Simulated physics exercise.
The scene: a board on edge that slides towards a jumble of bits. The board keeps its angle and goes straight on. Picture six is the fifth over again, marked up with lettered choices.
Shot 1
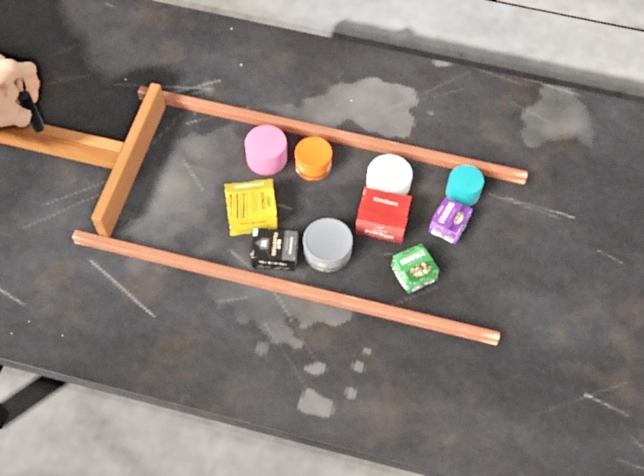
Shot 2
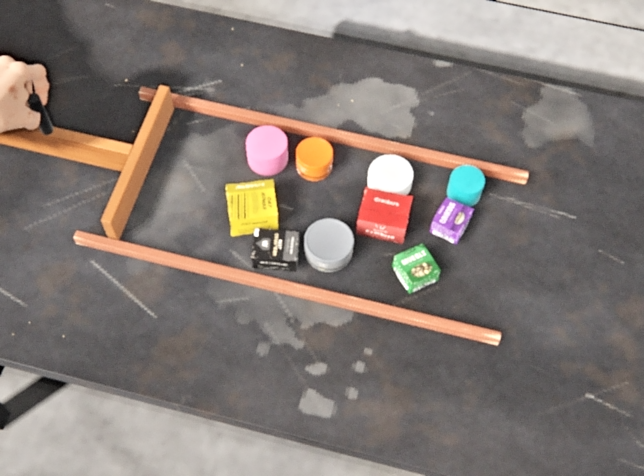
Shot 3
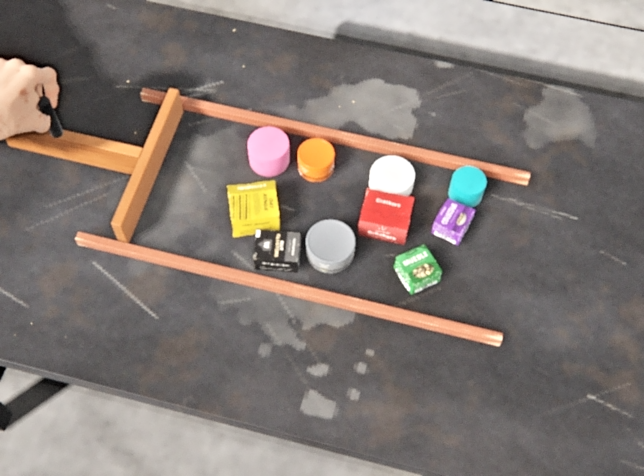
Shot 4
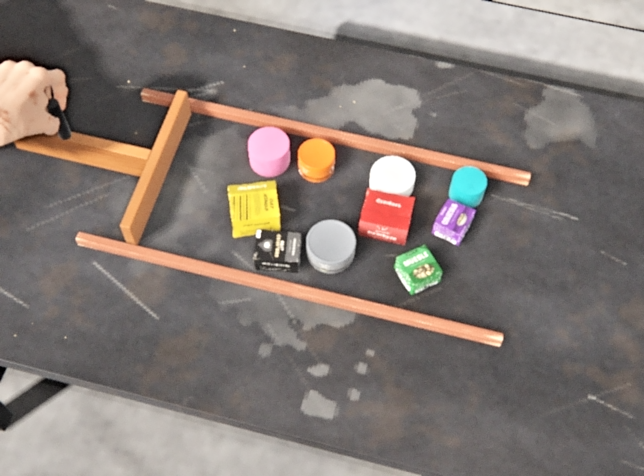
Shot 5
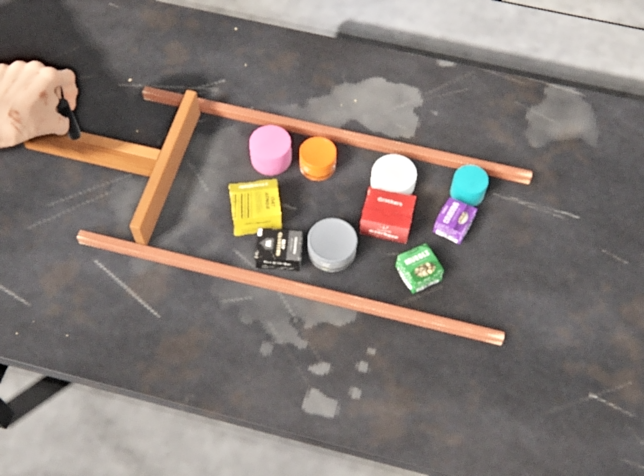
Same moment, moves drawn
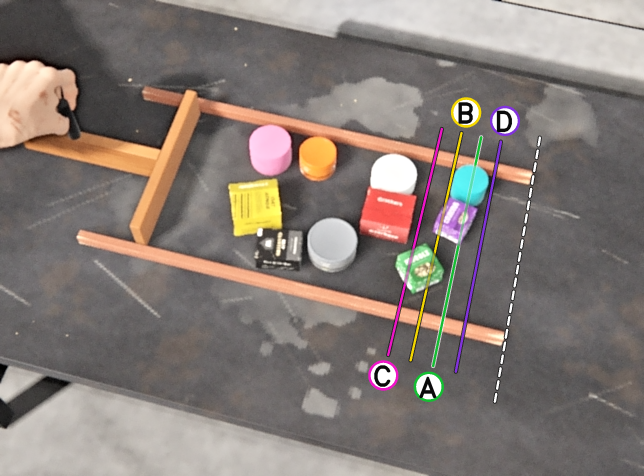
The clip shows a hand at the left slowly pushing a wooden board on edge rightward between two copper-coloured rails, moving slightly closer to a group of colourful round containers and small packets, which stay still on the dark surface.
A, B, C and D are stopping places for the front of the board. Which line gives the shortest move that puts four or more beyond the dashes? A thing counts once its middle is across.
Up to line A.
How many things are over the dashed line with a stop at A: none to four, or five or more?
In all, five or more.
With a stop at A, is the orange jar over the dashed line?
No.
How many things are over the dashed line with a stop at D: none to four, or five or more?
Five or more.
On the copy, A at (459, 244); B at (438, 239); C at (417, 234); D at (480, 248); the dashed line at (519, 258).
On A. First, board (269, 180); turquoise pot (469, 187); purple box (455, 220); none across.
Then, board (374, 204); green packet (478, 291); purple box (490, 222); none across.
Finally, board (459, 223); purple box (571, 234); turquoise pot (558, 191); five across.
By contrast, B gets only three across; C gets only one across; D gets six across, but is farther than needed.
